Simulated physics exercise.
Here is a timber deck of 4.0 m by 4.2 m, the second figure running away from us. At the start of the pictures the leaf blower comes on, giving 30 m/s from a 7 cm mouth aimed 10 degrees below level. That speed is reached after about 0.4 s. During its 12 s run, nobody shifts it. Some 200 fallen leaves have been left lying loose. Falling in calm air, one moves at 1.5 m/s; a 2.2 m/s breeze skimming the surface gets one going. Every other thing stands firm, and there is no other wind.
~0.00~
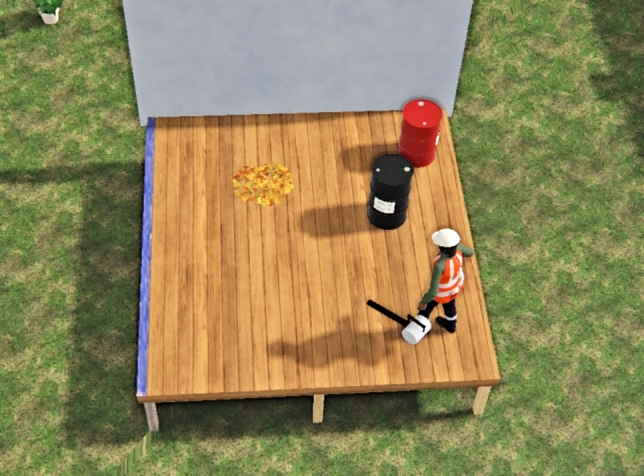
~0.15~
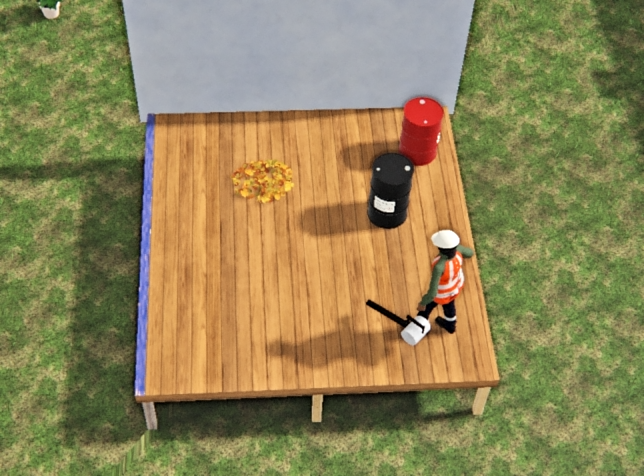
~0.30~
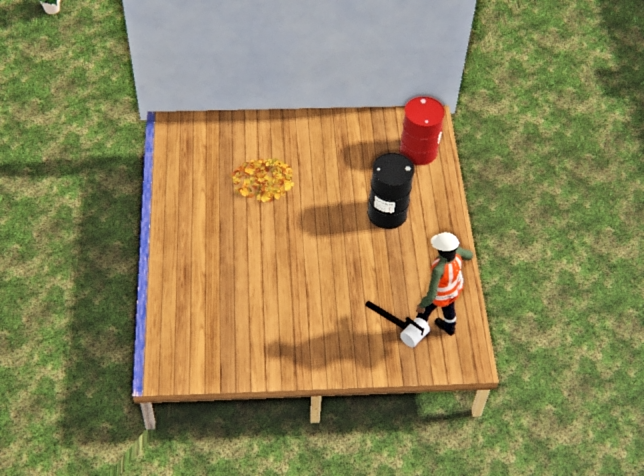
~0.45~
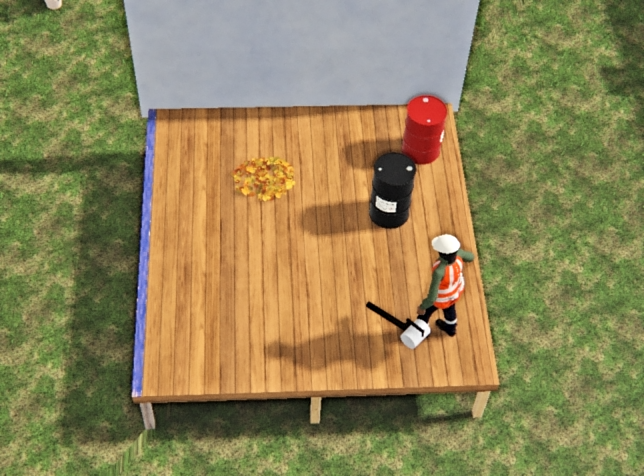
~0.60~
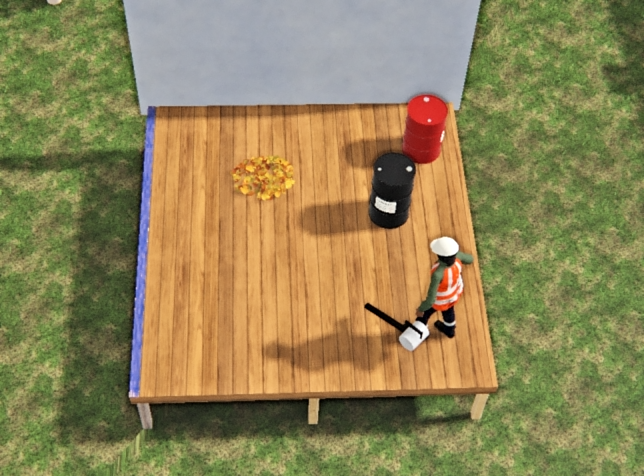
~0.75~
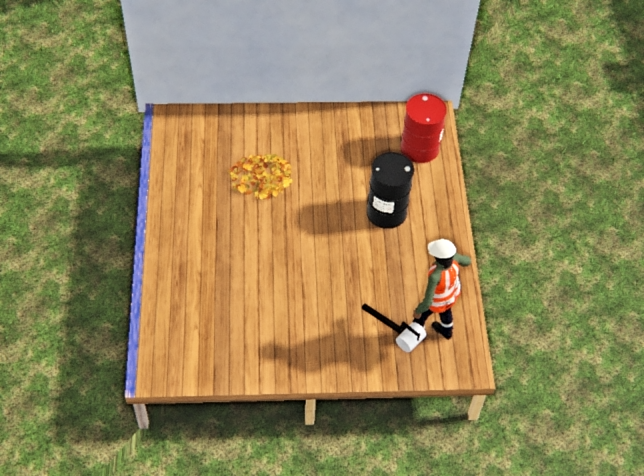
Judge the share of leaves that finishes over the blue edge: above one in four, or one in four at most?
The share is one in four at most.
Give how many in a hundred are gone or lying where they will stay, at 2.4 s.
It comes out at some 2 %.
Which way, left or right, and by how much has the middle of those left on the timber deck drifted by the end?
The middle ends up further leftward, approx. 0.4 m.
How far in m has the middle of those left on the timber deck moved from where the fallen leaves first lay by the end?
Somewhere near 0.8 m, I reckon.
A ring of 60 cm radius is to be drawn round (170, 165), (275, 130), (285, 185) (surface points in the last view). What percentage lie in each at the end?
In order: About 0 %, then 50 %, then 15 %.
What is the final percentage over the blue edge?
My estimate is around 5 %.
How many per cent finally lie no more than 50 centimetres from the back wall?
About 50 per cent.
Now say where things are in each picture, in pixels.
In the first frame, the middle of the fallen leaves is near (265, 181), none has stirred yet and the mouth of the leaf blower is at (369, 302).
In the second frame, the middle of the fallen leaves is near (265, 179), none has stirred yet and the blue edge is centred on (142, 241).
In the third frame, the middle of the fallen leaves is near (265, 178), none has stirred yet, the top of a barrel is at (394, 169) and the top of a barrel is at (425, 111).
In the fourth frame, the middle of the fallen leaves is near (267, 177) and none has stirred yet.
In the fifth frame, the middle of the fallen leaves is near (266, 176) and none has stirred yet.
In the sixth frame, the middle of the fallen leaves is near (264, 174) and none has stirred yet.
After 2.4 s, 0 % are over the blue edge; the middle of those still in play is near (253, 158); 2 % have settled or left.
After 3.8 s, 2 % are over the blue edge; the middle of those still in play is near (245, 142); 12 % have settled or left.
After 6.6 s, 2 % are over the blue edge; the middle of those still in play is near (237, 134); 24 % have settled or left.
After 12.0 s, at the end, 5 % are over the blue edge; the middle of those still in play is near (236, 130).
